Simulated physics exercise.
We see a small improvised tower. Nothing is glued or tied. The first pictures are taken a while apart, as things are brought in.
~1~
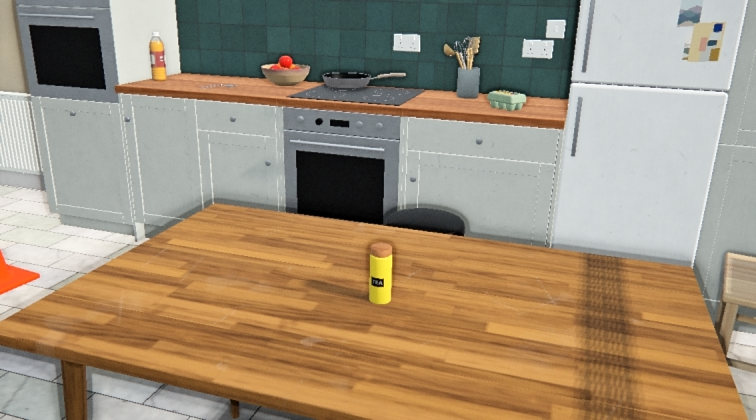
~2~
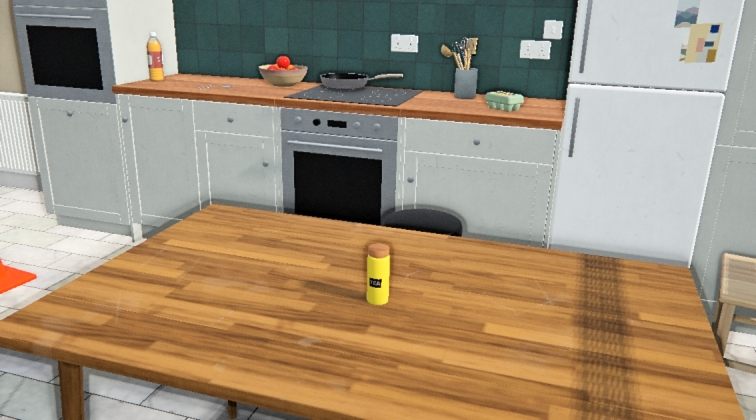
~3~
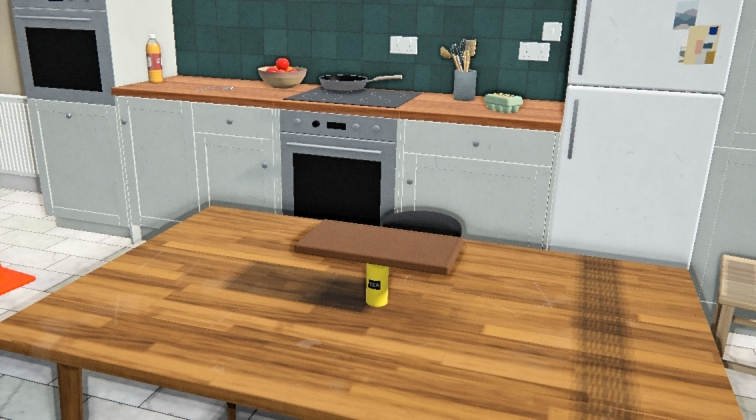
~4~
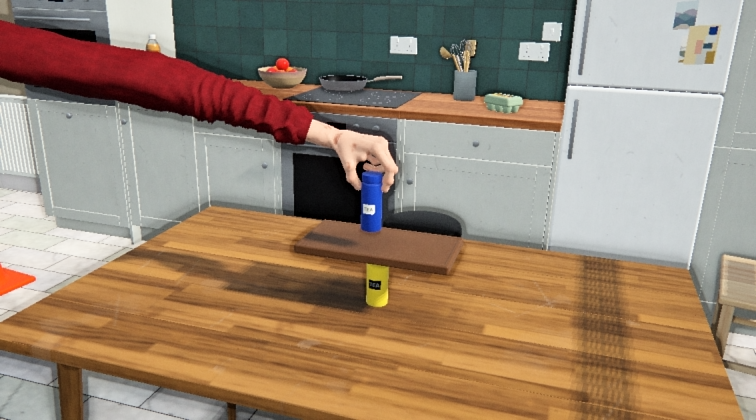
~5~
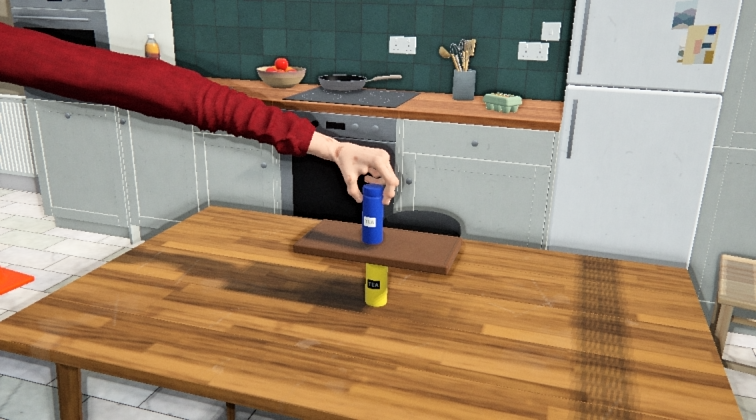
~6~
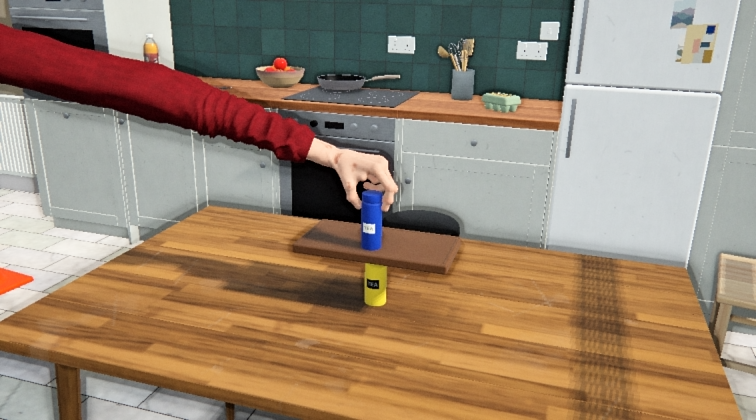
In a kitchen with grey cabinets and green tiles, a fixed view looks slightly down across a wooden table. A yellow shaker with a brown top stands near the table's middle, with an oven behind it and a white fridge at right. A brown board appears across the shaker, then a red-sleeved arm reaches in from the left and lowers a blue shaker onto the board, keeping hold of it.
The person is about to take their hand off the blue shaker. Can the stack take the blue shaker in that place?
Here the stack holds.
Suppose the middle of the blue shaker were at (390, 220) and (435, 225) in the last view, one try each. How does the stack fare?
In the first case it keeps its balance; in the second case it gives way.
Then, 0.30 s on from there, no change.
Then, 0.70 s on from there, blue shaker resting near (372, 221).
In the end, all 3 unmoved. At the end, from the last picture's camera, blue shaker near (372, 221). The stack stays up.
